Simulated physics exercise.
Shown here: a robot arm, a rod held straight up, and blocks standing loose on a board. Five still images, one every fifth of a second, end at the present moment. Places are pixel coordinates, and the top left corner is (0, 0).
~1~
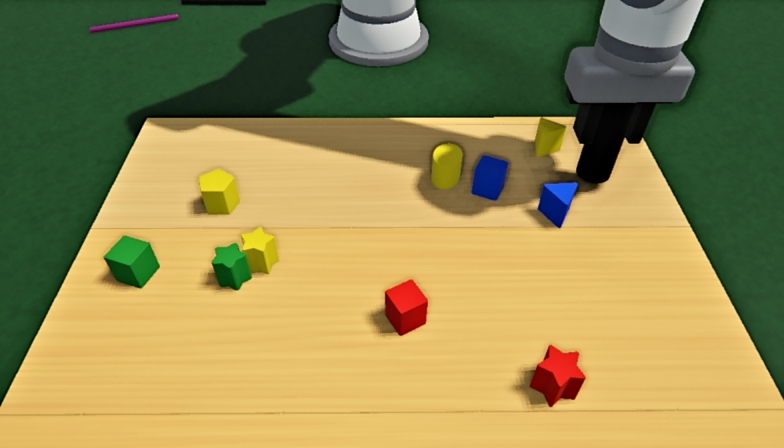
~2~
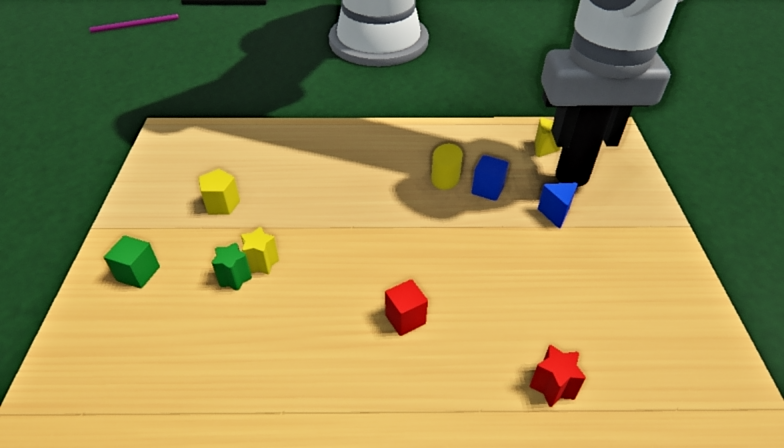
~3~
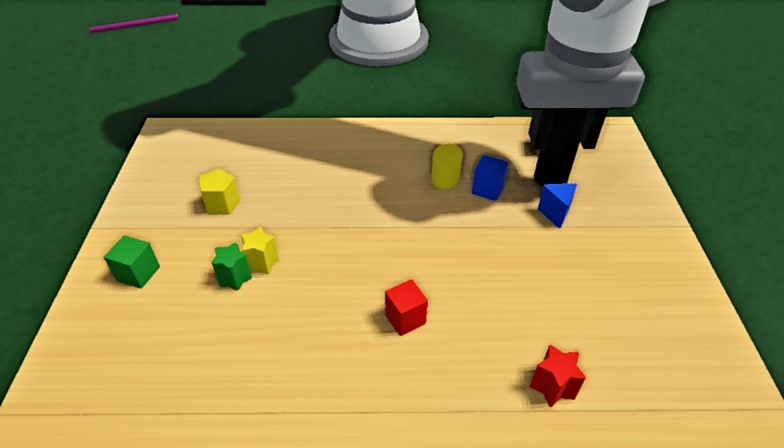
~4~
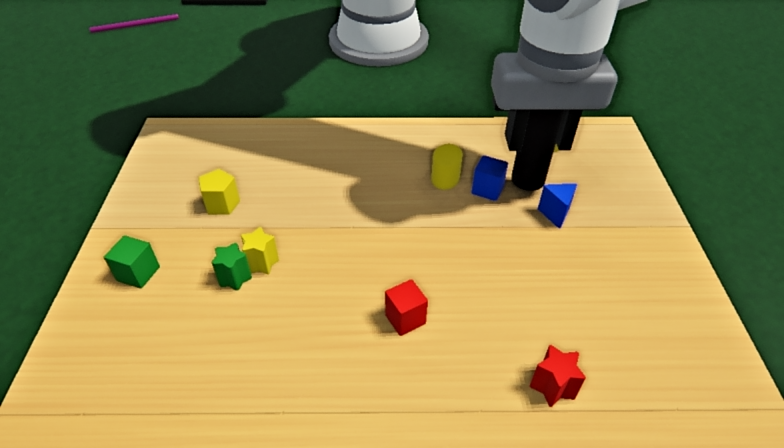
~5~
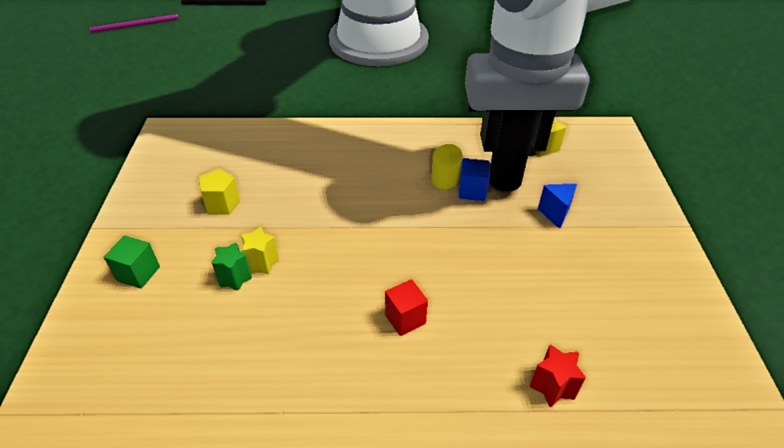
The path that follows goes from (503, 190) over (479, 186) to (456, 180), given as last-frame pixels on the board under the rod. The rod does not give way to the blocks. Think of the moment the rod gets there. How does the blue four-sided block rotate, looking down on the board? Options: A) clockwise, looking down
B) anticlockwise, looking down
B
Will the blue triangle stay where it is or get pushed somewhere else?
At the moment the path ends, the blue triangle still stands where it did.
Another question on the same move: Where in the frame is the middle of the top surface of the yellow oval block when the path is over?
Its top middle will sit at (426, 150).
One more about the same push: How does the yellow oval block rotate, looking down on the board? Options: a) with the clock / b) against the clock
My pick is a.
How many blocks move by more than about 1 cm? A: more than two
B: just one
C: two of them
C - two of them.
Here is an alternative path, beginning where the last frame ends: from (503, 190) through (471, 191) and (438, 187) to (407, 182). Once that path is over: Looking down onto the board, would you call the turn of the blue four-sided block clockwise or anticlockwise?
It makes a counterclockwise turn.
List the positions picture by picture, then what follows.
Rod tip (593, 173); block tops, yellow oval block (448, 154); blue four-sided block (492, 166); blue triangle (563, 191), in the first picture.
Rod (572, 176); blocks unchanged, in the second picture.
Rod (550, 179); blocks unchanged, in the third picture.
Rod (528, 180); blocks unchanged, in the fourth picture.
Rod (505, 181); yellow oval block (448, 154); blue four-sided block (476, 167); blue triangle (563, 191), in the fifth picture.
On the path given first. Halfway along, rod (480, 177); yellow oval block (435, 152), turned 40° clockwise; blue four-sided block (453, 168), turned 30° anticlockwise.
At the end, rod (457, 171); yellow oval block (426, 150), turned 45° clockwise; blue four-sided block (439, 170), turned 50° anticlockwise; blue triangle in place.
